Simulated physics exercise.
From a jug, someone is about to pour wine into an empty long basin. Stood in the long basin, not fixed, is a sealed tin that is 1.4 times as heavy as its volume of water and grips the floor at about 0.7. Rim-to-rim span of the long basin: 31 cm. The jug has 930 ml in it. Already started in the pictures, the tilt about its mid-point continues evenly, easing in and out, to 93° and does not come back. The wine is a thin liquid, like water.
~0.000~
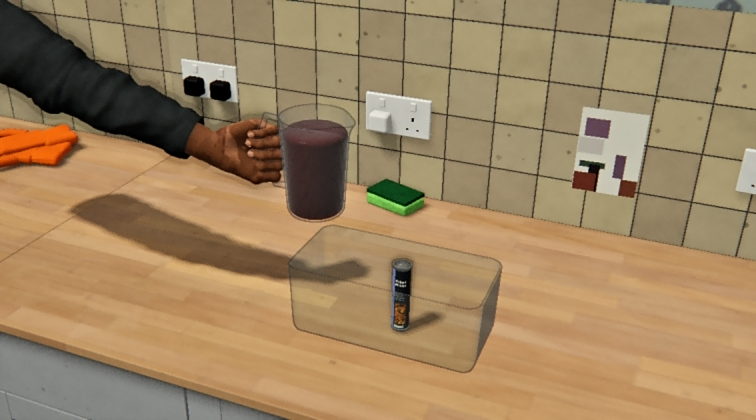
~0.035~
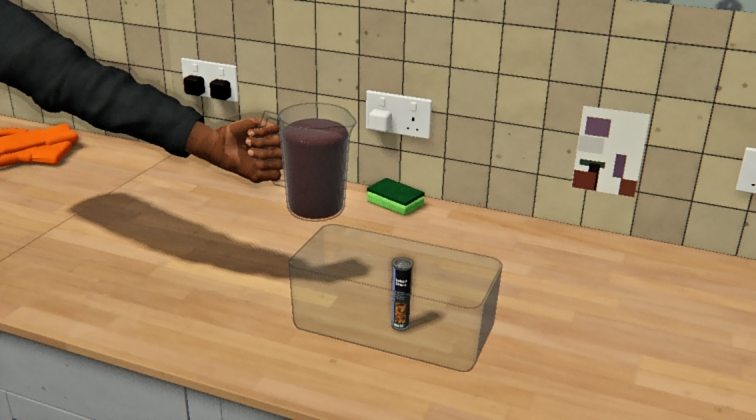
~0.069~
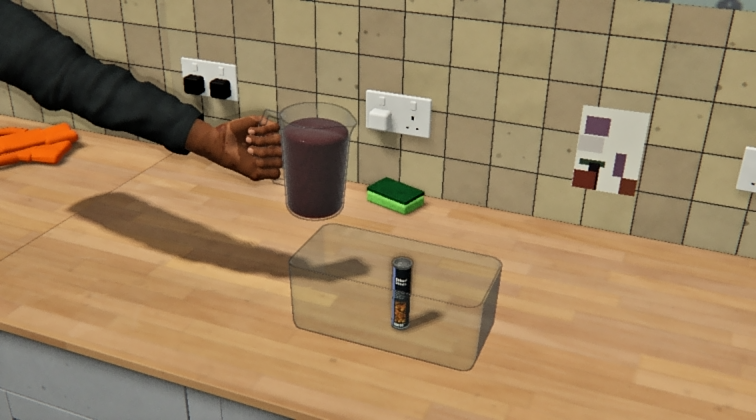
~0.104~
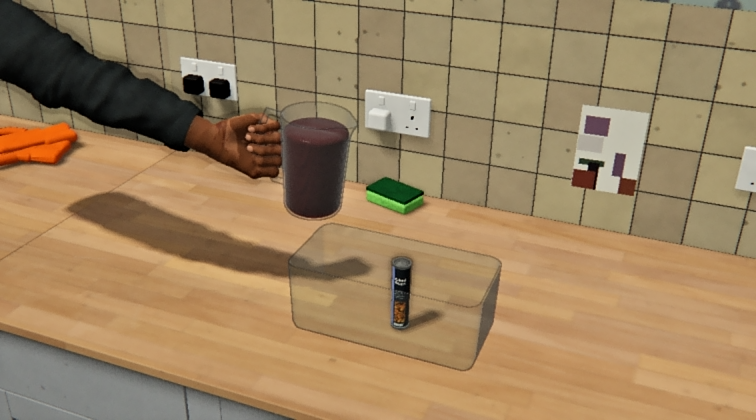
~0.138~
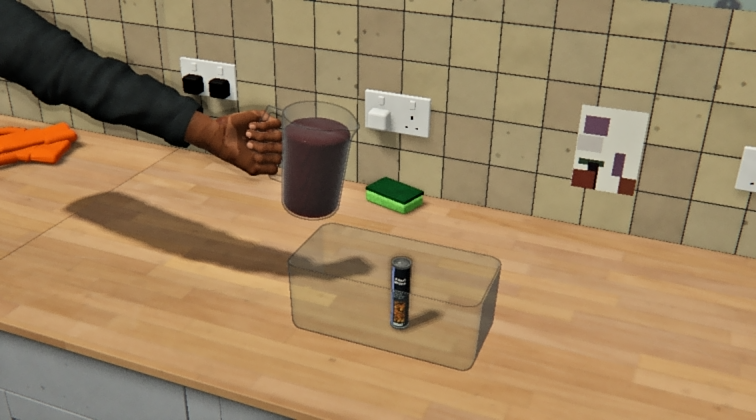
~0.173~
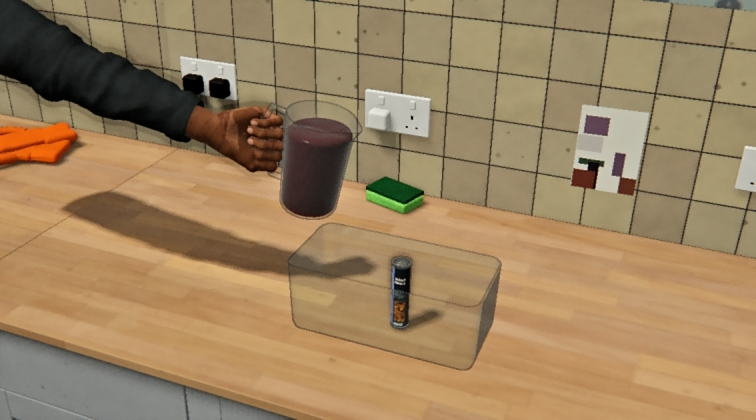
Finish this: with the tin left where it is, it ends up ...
It ends up standing.
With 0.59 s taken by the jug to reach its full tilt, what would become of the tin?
Holds steady.
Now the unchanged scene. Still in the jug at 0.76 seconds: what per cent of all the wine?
Close to 52 in a hundred.
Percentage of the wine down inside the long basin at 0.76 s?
Roughly 28 per cent.
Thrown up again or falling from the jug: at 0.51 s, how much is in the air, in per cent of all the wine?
Estimate: Some 12 % of the total.
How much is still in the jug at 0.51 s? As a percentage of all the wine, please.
Roughly 88 percent.
By 0.51 s the tilt is 66° and 88 per cent is still to pour; the tin stands where it began.
By 0.76 s the tilt is 92° and 52 per cent is still to pour; the tin stands where it began.
By 1.03 s the tilt is 93° and 17 per cent is still to pour; the tin stands where it began.
By 1.31 s the tilt is 93° and 5 per cent is still to pour; the tin stands where it began.
At rest the tin stands where it began.
